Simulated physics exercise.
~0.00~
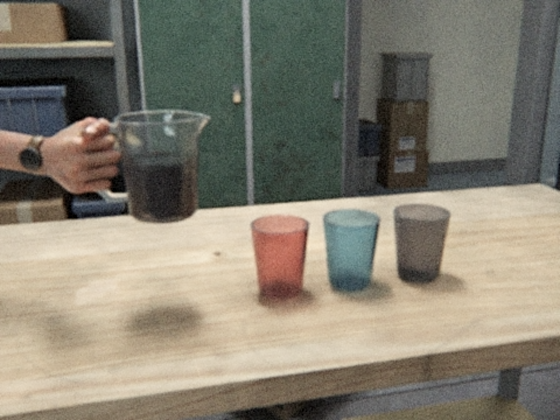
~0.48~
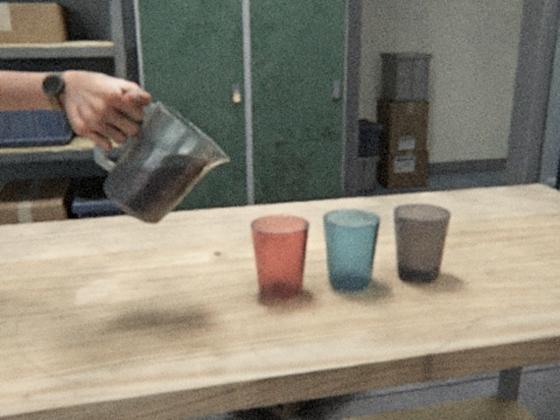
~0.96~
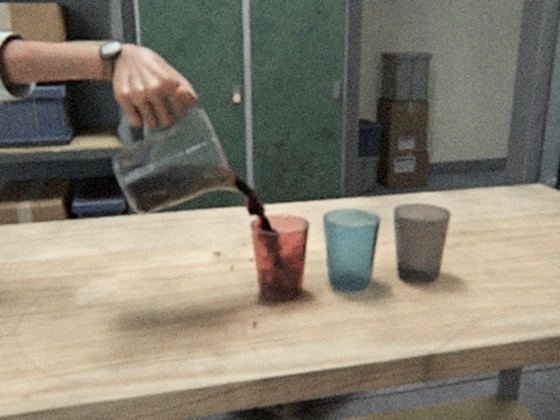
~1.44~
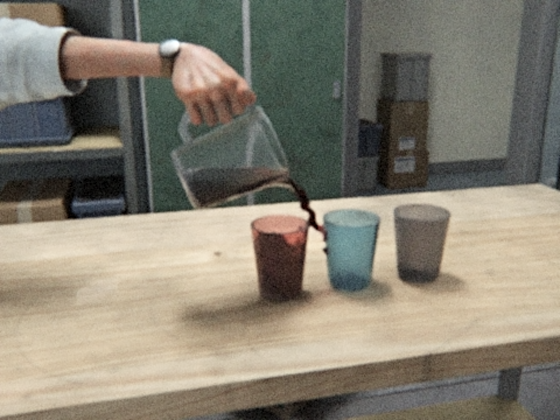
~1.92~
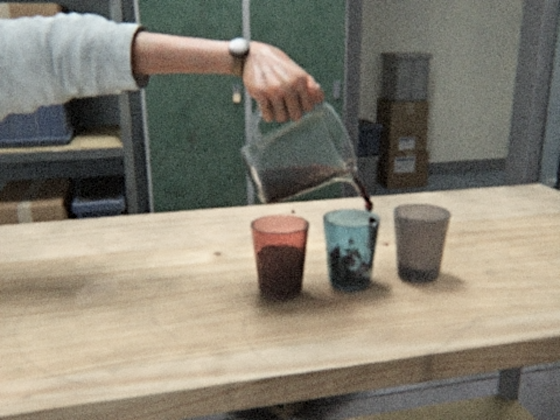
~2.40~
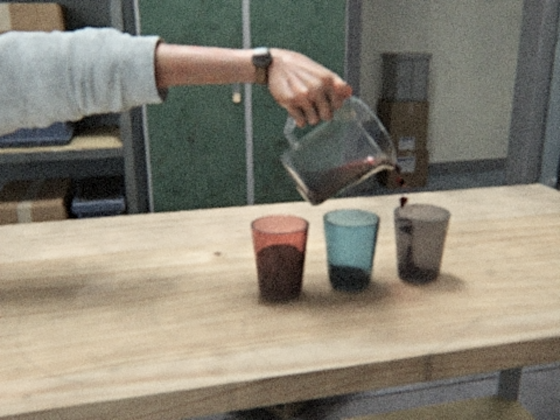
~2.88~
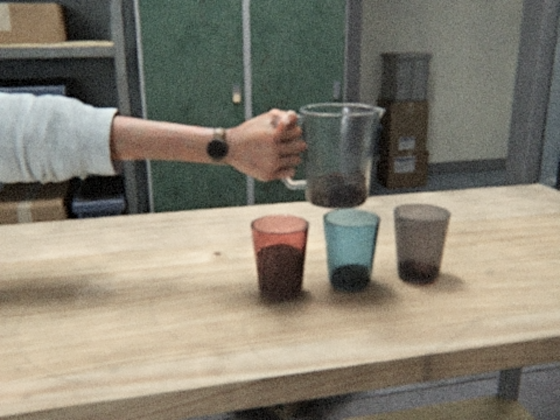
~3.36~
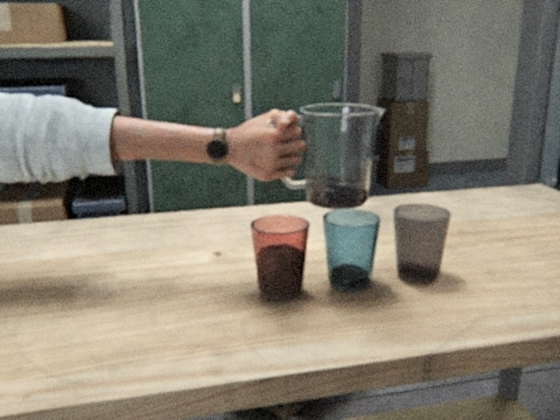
A hand tilting a glass pitcher and pouring dark wine into red, blue and grey glasses, then holding it upright, nearly emptied.
